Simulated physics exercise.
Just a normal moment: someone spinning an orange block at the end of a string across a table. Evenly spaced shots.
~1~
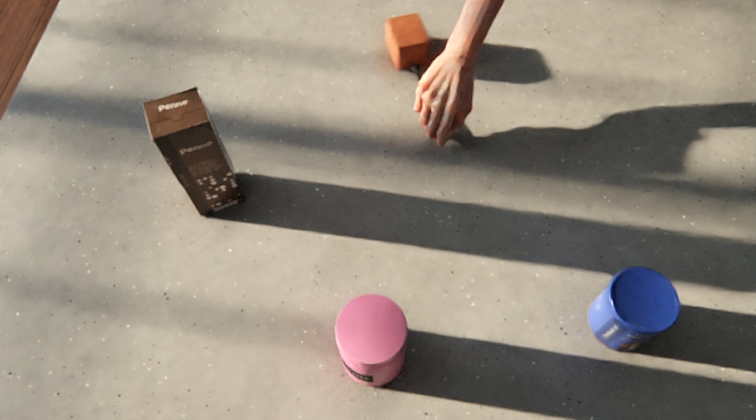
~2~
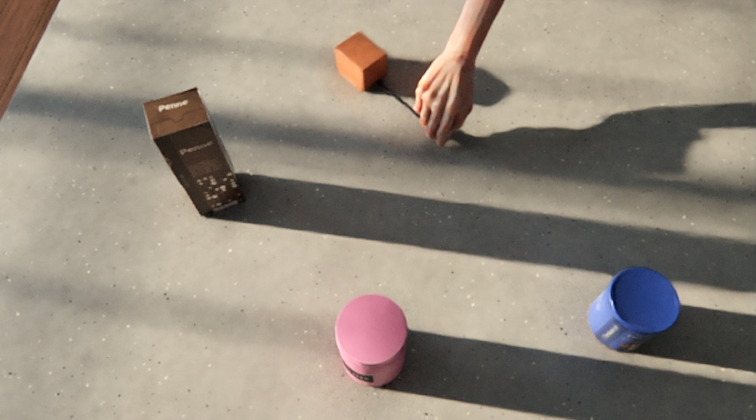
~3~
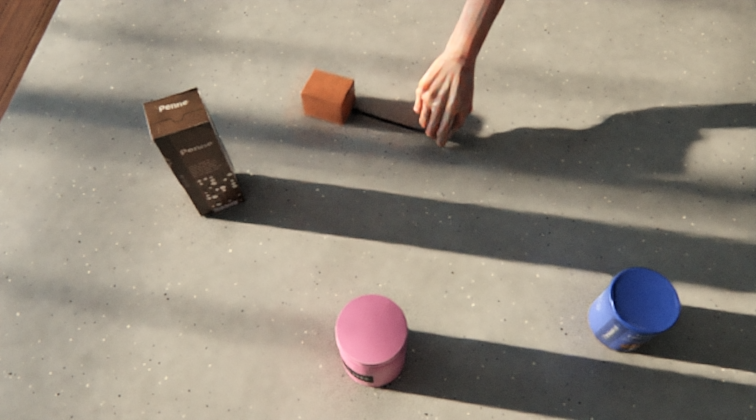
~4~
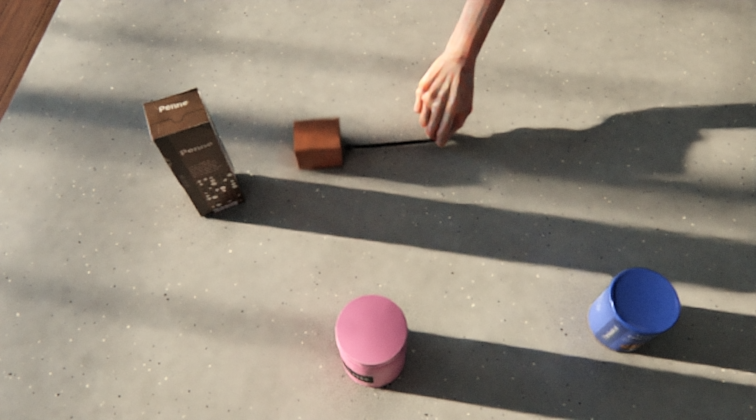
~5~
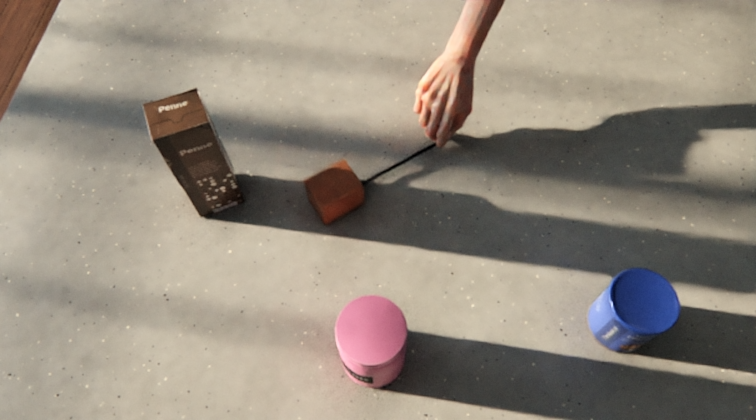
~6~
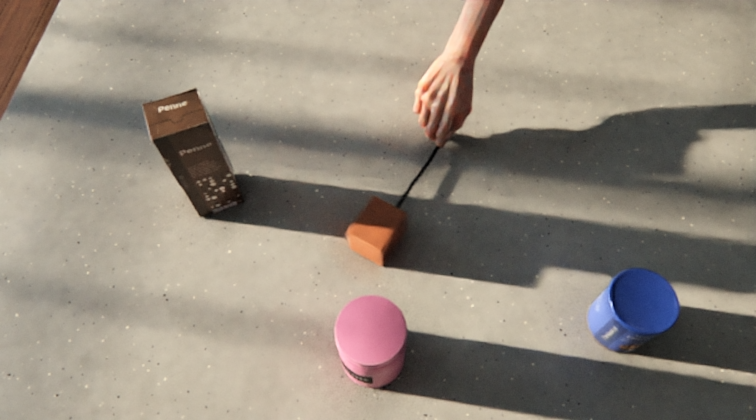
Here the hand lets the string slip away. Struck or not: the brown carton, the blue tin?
Brown carton: Not struck, blue tin: Struck.
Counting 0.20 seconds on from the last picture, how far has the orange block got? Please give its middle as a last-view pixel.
Near (571, 305).
Then, 0.08 s later than the last view, block near (496, 275).
Then, 0.20 s later than the last view, block near (571, 304); blue tin pushed aside.
Finally, block near (567, 308); blue tin pushed aside. The brown carton escapes it and the blue tin is struck.
